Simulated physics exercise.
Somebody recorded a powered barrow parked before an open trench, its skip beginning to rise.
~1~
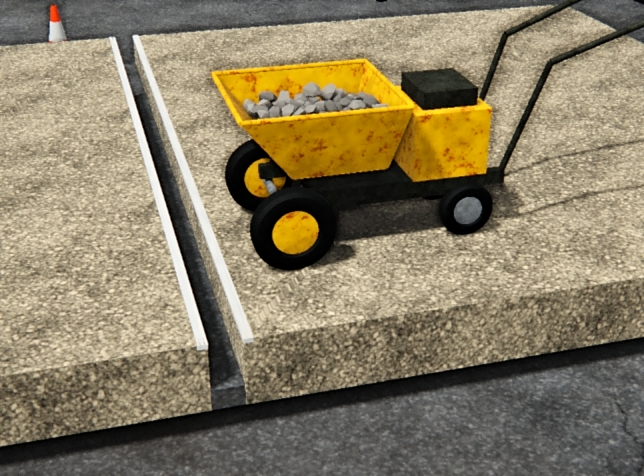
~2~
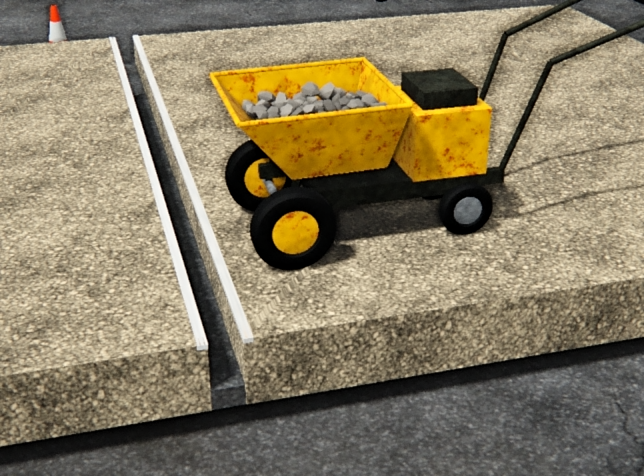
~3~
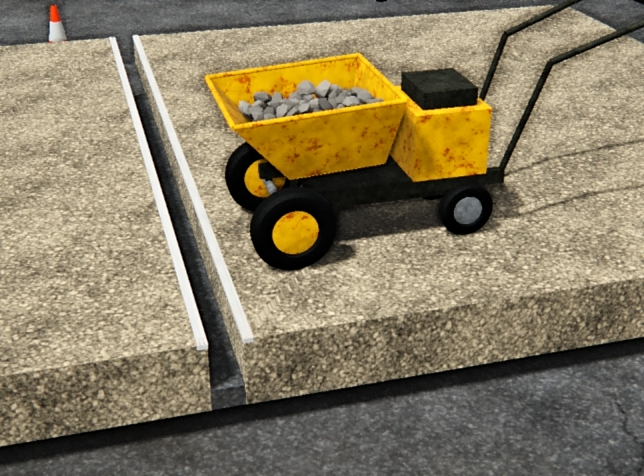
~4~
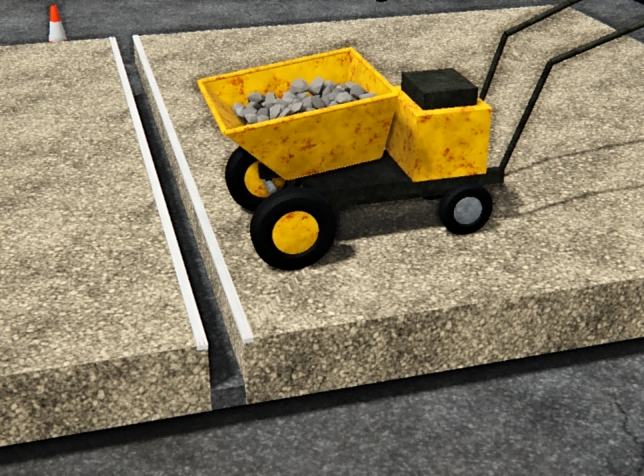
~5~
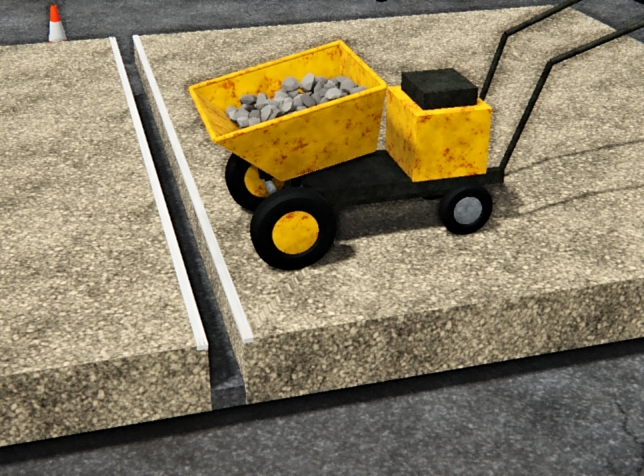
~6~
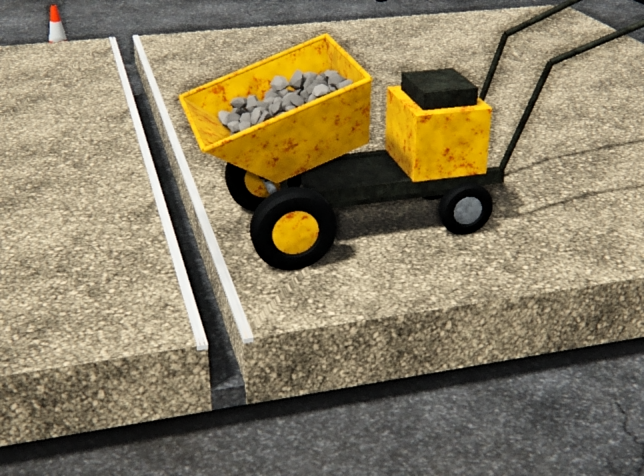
The yellow skip of a parked barrow, loaded with grey stones, tilts leftward toward a narrow trench.
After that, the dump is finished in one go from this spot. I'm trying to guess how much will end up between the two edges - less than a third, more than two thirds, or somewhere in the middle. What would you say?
Watching that, the trench's share sits in the lowest third, below one-third of the load.
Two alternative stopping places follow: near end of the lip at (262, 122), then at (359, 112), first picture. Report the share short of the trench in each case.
The first gives close to 0 per cent and the second 40 per cent.
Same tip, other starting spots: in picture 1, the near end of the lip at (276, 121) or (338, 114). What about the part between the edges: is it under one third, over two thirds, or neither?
Record - trial one: Under a third; trial two: One to two thirds.
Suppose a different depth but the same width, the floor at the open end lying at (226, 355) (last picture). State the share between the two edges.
Some 0 per cent.
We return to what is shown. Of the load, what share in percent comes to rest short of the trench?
Call it some 0 percent of the pieces.
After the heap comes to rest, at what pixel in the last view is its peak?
The topmost point rests at roughly pixel (132, 237) in the last view.
Shortly afterwards, skip tipped steeply; the whole lot in the skip.
Next, skip tipped steeply; all but a few in the skip; only a few beyond it.
Some moments later, skip tipped right over; near a third in the skip; near two thirds beyond it.
In the end, skip tipped right over; near a third in the skip; none at all in or heaped over the trench; near two thirds beyond it.
